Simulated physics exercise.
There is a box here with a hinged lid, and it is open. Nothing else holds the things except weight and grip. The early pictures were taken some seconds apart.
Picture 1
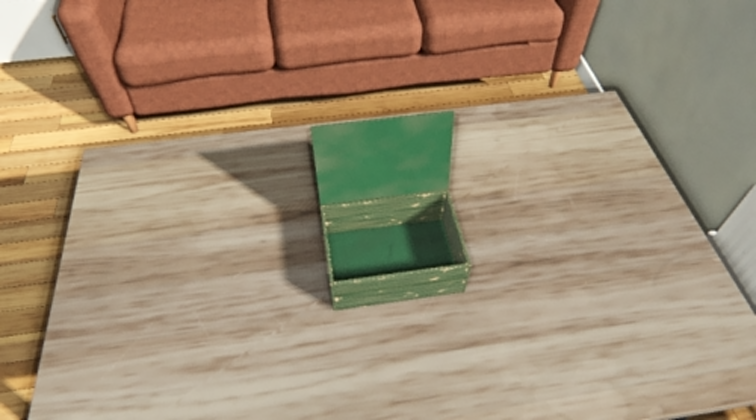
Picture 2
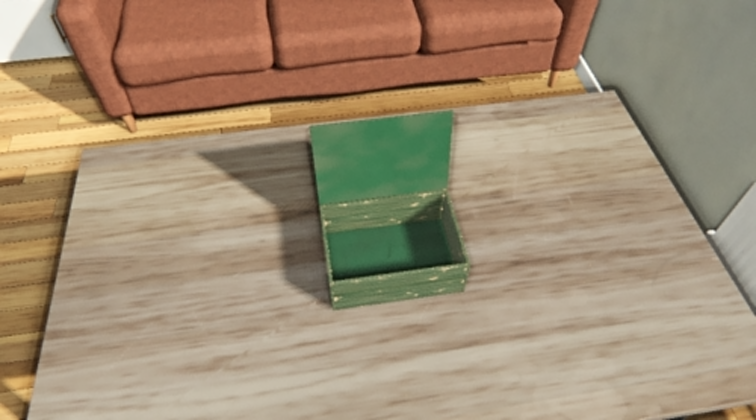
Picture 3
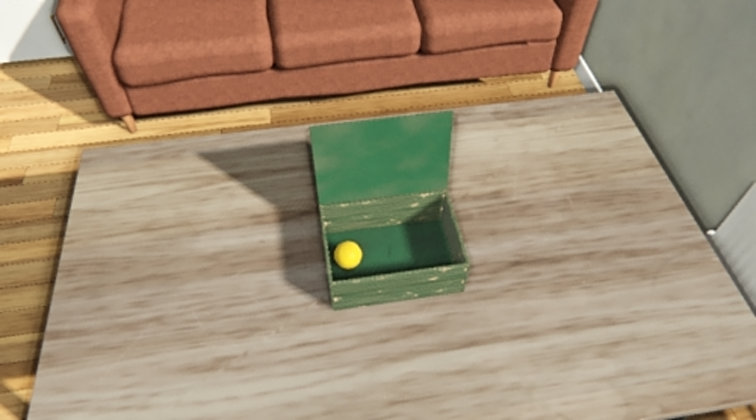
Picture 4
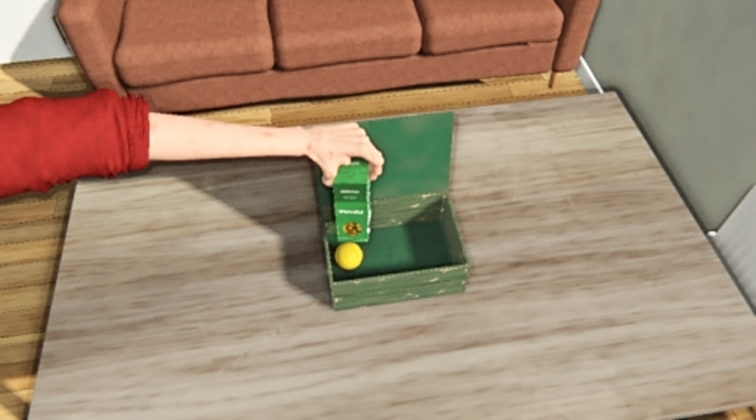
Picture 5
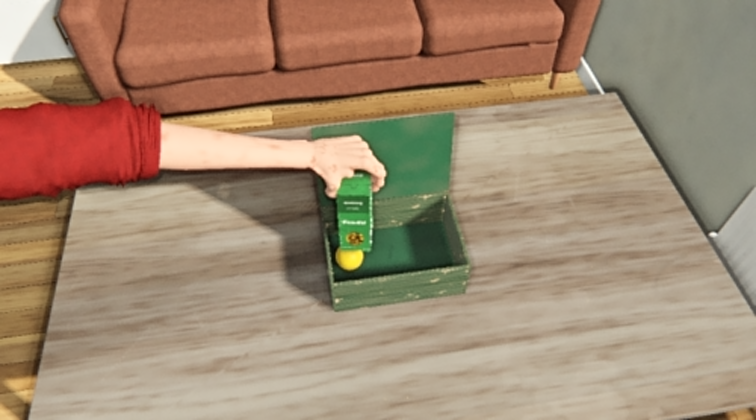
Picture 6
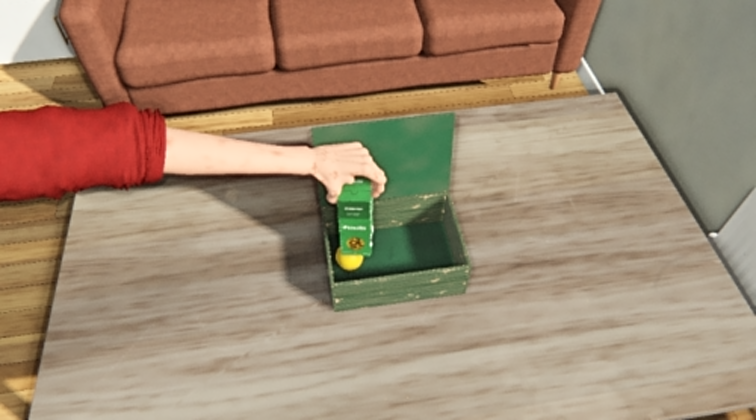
A hand lowers a green carton into an open green box holding a yellow lemon.
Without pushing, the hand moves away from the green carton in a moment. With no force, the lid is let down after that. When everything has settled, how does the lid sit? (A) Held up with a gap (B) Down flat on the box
The answer is B.
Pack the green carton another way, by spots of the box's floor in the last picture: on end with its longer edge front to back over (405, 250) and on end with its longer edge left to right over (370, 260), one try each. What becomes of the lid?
On the first try the lid remains open; on the second it comes fully down.
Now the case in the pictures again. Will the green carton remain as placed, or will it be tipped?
Well, the green carton ends up skewed.
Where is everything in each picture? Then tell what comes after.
In the first picture, the last thing is not in view yet.
In the second picture, the last thing is not in view yet.
In the third picture, the last thing is not in view yet; yellow lemon (348, 255).
In the fourth picture, coming down; green carton (353, 200); yellow lemon (349, 256).
In the fifth picture, coming down; green carton (356, 211); yellow lemon (349, 256).
In the sixth picture, in place under the hand; green carton (356, 216).
Then, 0.90 s later than the last frame, lid starting down; green carton on its side near (406, 241).
Then, 1.70 s later than the last frame, lid 47° above the rim; green carton on its side near (406, 241).
When it is over, lid shut; lying over in the box, green carton; yellow lemon as before. End places, in pixels of the last picture, green carton near (406, 241).
